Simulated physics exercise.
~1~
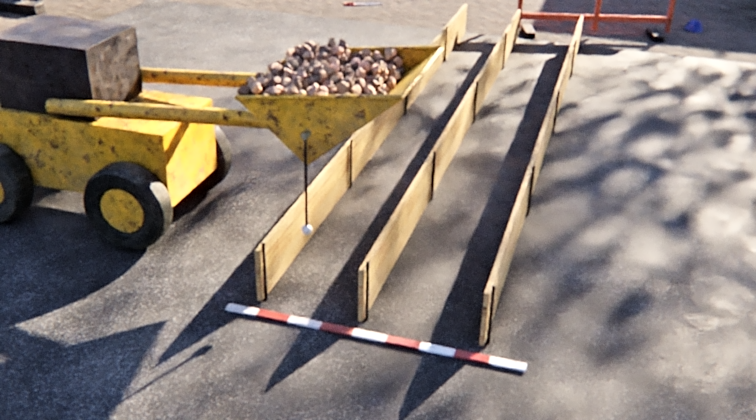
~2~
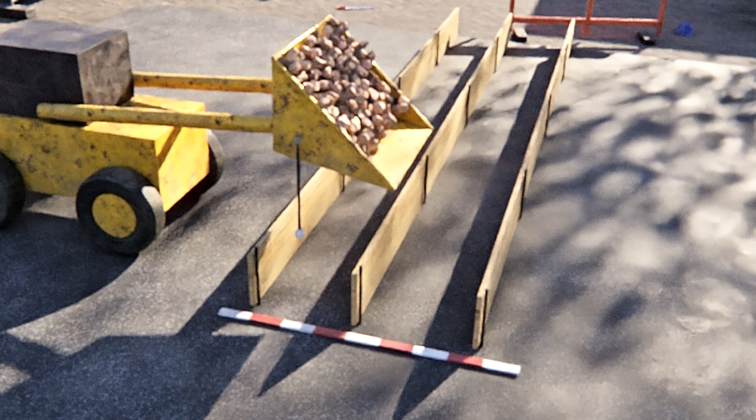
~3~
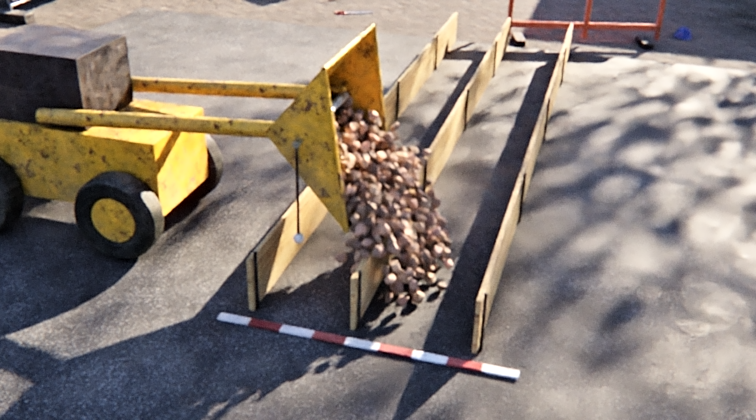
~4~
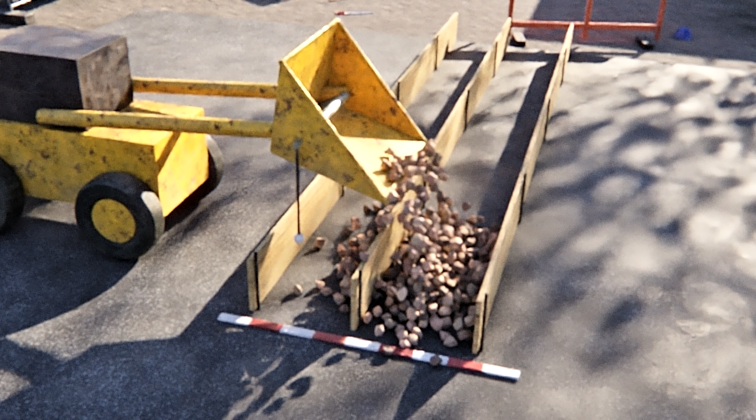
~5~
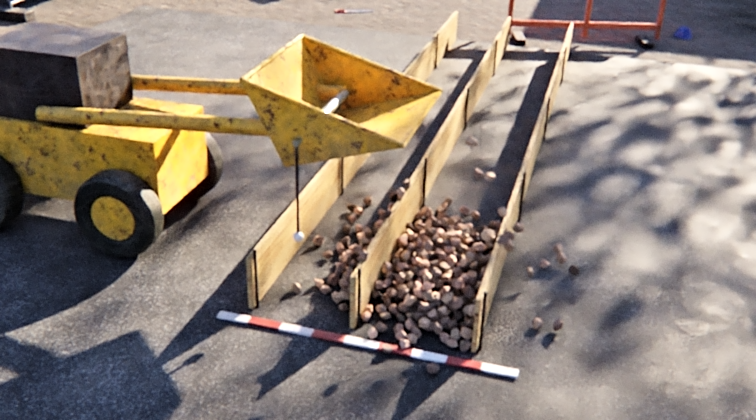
At the start, a yellow loader on the left holds a raised bucket heaped with brown stones beside three long wooden boards standing on grey asphalt. The bucket tips forward to the right, and the stones begin sliding toward its lip. It tilts steeply downward, and they pour out in a thick stream over the middle board. As the bucket swings back up, the last stones tumble from its edge onto the growing pile. Finally the bucket is empty, most stones lie between the middle and right boards, some rest in the left gap, and a few are scattered beyond the right board.
